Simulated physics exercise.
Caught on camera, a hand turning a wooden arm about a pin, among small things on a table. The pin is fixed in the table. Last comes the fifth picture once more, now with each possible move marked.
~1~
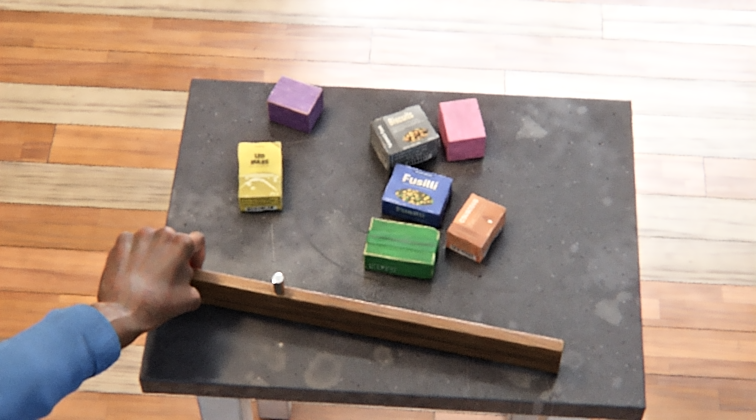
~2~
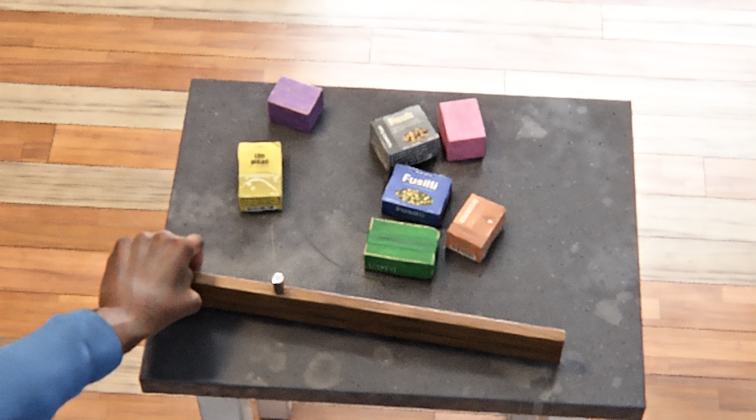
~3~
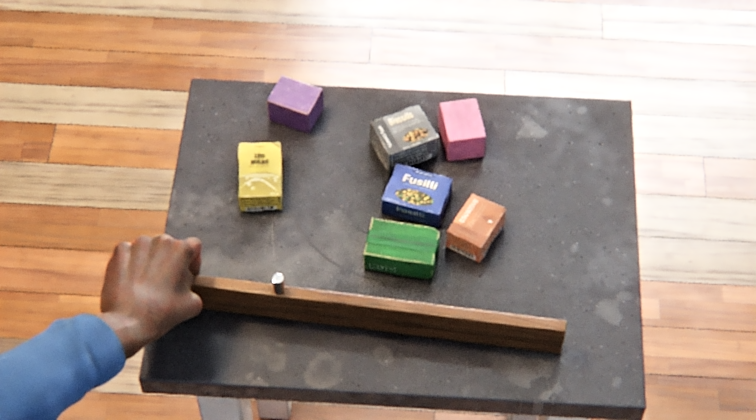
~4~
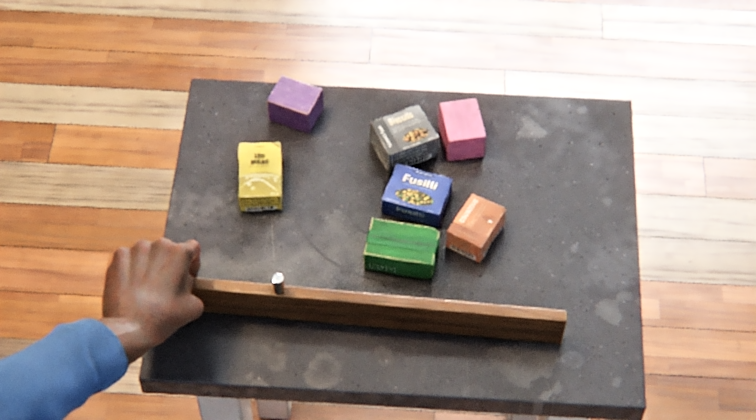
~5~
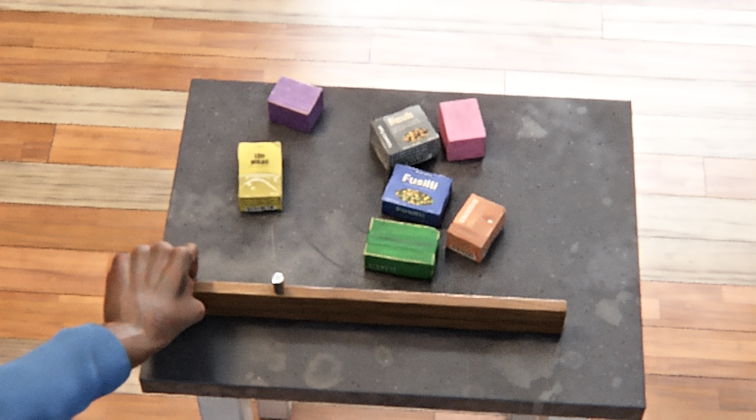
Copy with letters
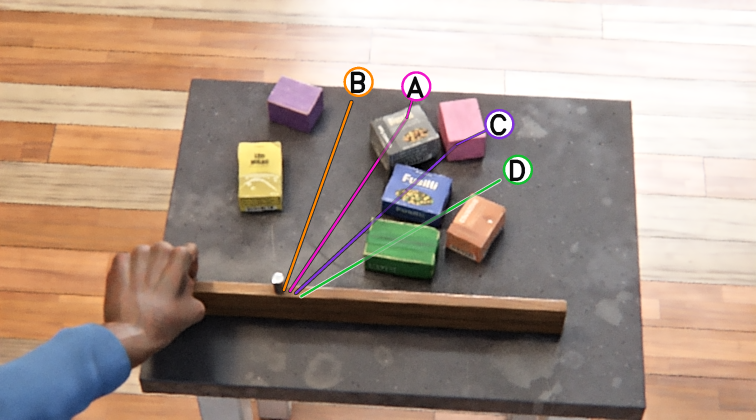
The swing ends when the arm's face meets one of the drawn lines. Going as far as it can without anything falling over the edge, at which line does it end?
Stop at A.
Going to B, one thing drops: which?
The grey packet goes over.
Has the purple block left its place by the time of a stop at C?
No.
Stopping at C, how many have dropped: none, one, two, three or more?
The count is none.
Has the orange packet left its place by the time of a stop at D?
Yes.
On the copy, A at (351, 201); B at (319, 192); C at (379, 216); D at (403, 237).
On A. First, arm (418, 247); green box (395, 240); orange packet (473, 213).
Then, arm (386, 205); pink block (454, 114); grey packet (393, 123).
Finally, arm (351, 183); grey packet (345, 90); pink block (454, 107); nothing has fallen.
By contrast, B drops the grey packet; C is safe but short; D is safe but short.
